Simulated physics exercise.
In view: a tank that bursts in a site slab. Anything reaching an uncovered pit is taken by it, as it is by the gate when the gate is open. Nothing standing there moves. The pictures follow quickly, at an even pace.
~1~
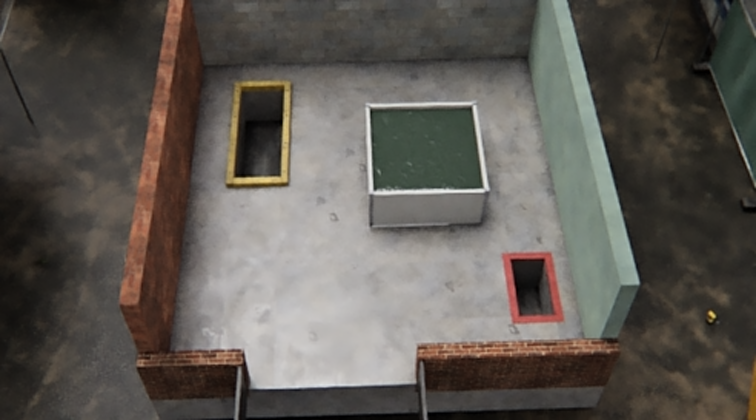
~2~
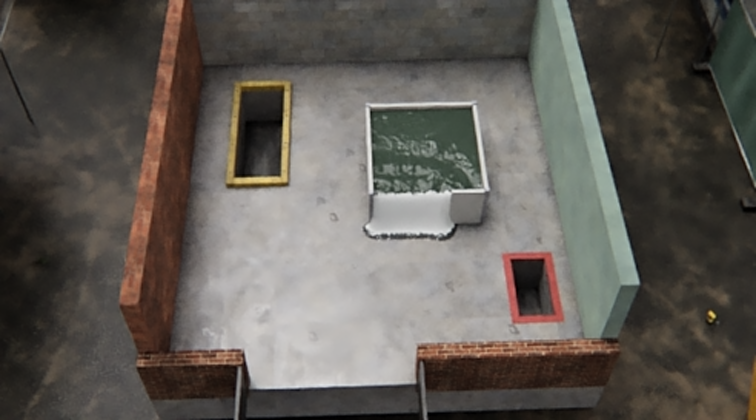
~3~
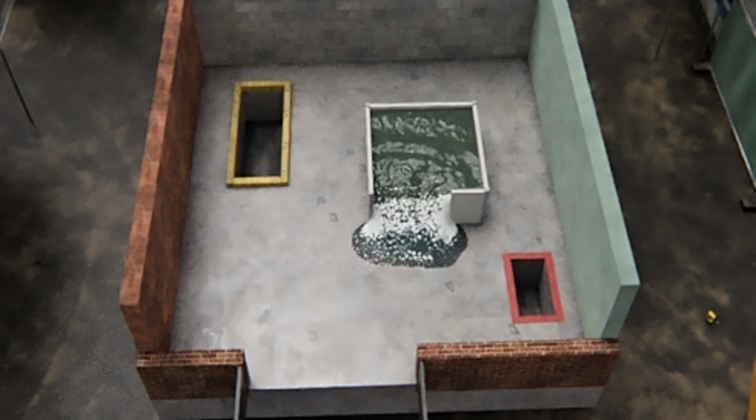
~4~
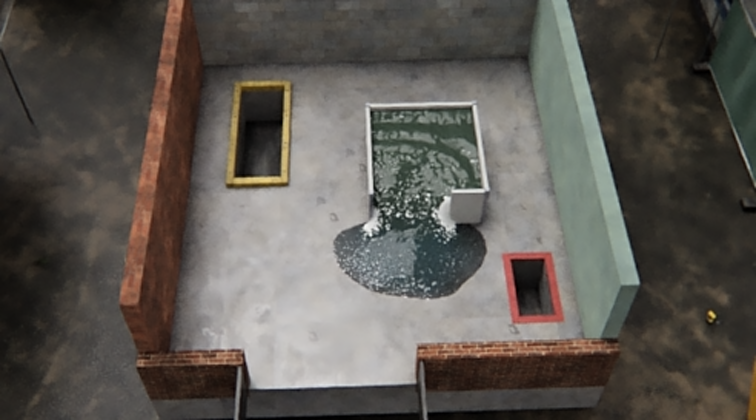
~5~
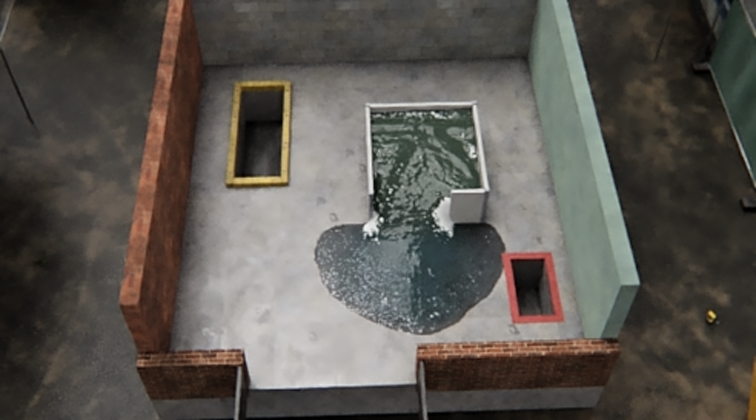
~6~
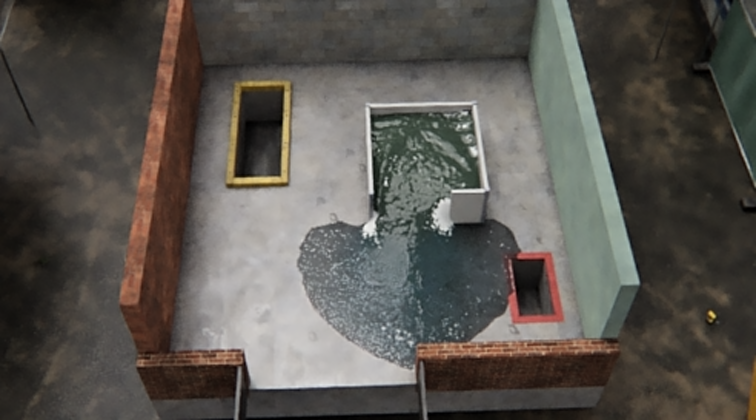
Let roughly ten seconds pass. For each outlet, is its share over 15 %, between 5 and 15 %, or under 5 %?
The gate carries off plenty - exceeding fifteen per cent; the yellow pit carries off next to nothing - beneath five per cent; the red pit carries off plenty - exceeding fifteen per cent.
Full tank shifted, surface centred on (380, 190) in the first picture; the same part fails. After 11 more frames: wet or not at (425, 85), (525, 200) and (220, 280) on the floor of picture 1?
Taking them as they were asked, they come out bone dry, bone dry, bone dry.
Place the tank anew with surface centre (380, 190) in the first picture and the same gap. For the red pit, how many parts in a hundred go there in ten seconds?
Within ten seconds the red pit collects 6 percent of the total.
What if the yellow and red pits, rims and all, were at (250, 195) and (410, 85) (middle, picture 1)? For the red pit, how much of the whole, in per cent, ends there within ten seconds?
Note: Red pit, 4 percent.
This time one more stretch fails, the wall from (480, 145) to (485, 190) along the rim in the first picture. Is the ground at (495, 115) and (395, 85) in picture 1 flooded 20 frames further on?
Result, in sequence: Inundated; inundated.
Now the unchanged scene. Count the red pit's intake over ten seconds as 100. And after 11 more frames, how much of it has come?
It should be near 5 percent of the ten-second total.
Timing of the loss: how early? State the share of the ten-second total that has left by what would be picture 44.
I'd estimate close to 80 per cent.
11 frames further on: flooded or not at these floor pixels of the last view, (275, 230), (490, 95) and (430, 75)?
Taking them as listed, I'd call them high and dry, high and dry and high and dry.
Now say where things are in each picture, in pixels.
The first frame shows the open tank at (425, 150) is whole and still.
In the second frame, water pours out at (411, 214) and has run to (370, 233).
In the third frame, the front is at (363, 252), out from the gap at (411, 214).
In the fourth frame, water pours out at (411, 215) and has run to (435, 294).
In the fifth frame, the front is at (434, 328), out from the gap at (411, 215).
In the sixth frame, the front is at a hidden place, out from the gap at (411, 215).
A moment on, water covers 25 % of the floor; the gate 5 %, the yellow pit 0 %, the red pit 1 %.
Next, water covers 35 % of the floor; the gate 16 %, the yellow pit 0 %, the red pit 1 %.
Then, water covers 40 % of the floor; the gate 29 %, the yellow pit 0 %, the red pit 5 %.
Later, water covers 55 % of the floor; the gate 41 %, the yellow pit 0 %, the red pit 12 %.
In the end, water covers 65 % of the floor; the gate 49 %, the yellow pit 0 %, the red pit 17 %.
